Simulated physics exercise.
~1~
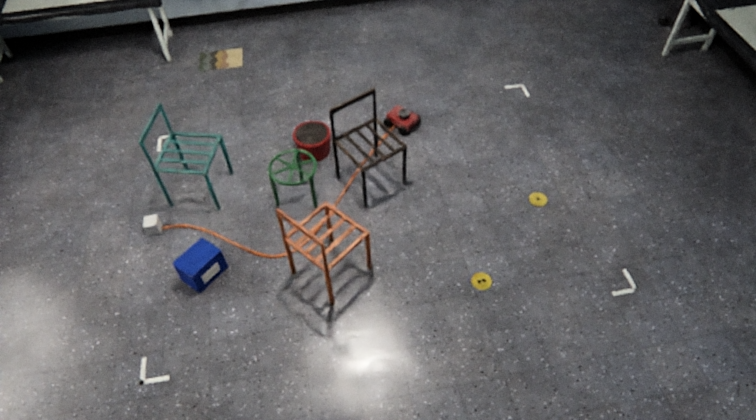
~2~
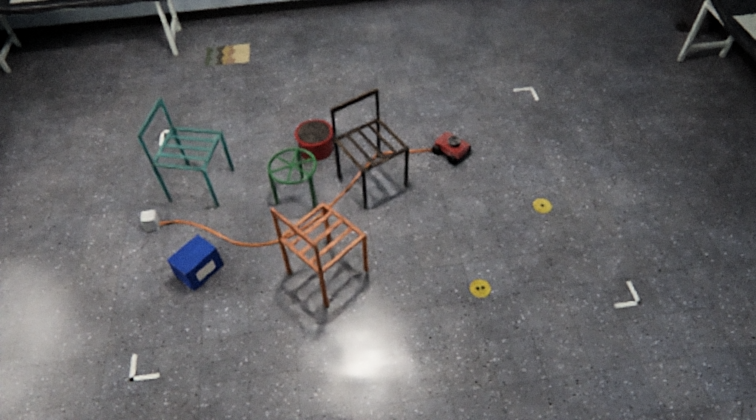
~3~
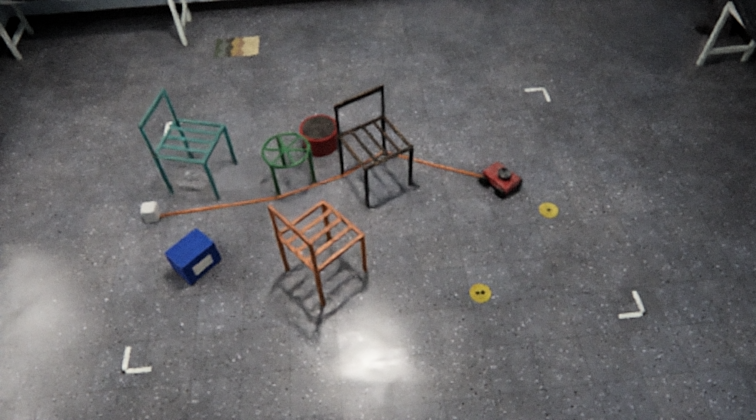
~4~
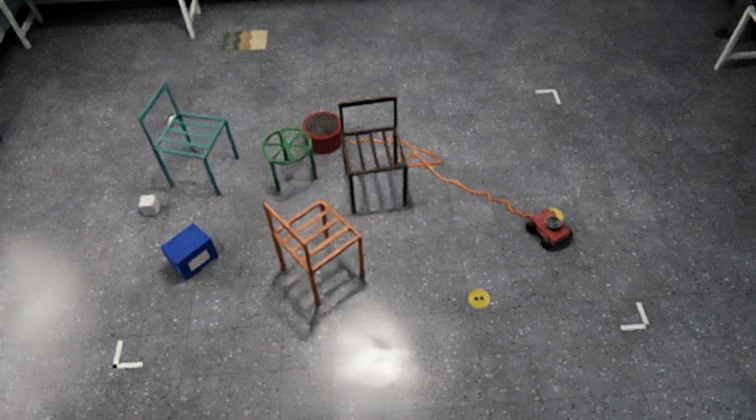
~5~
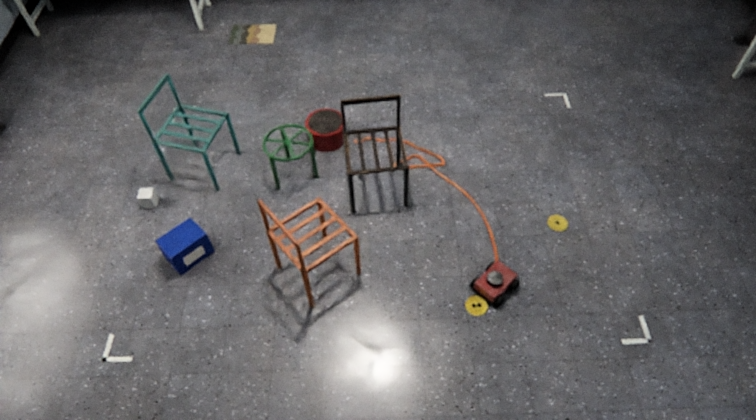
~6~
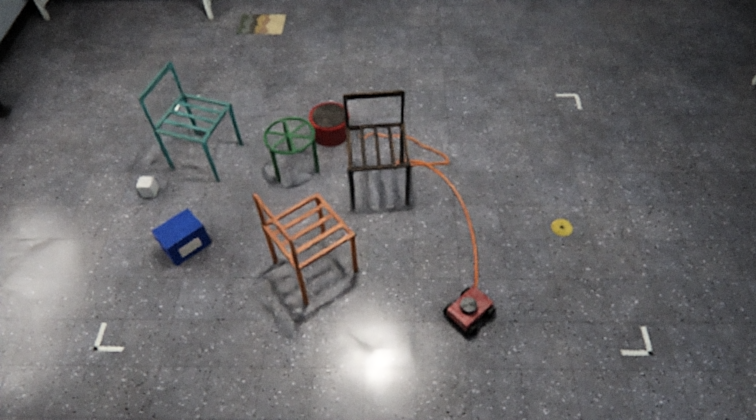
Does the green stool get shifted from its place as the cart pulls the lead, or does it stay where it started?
The green stool gets shifted. It moves a short way from its starting place as the lead pulls tight, and it stays upright.
In this clip, a small red cart tows an orange lead past chairs and a green stool, which shifts slightly as the lead tightens. The lead comes free of the white block, the black chair turns a little, and the cart crosses one yellow mark and ends over the other.
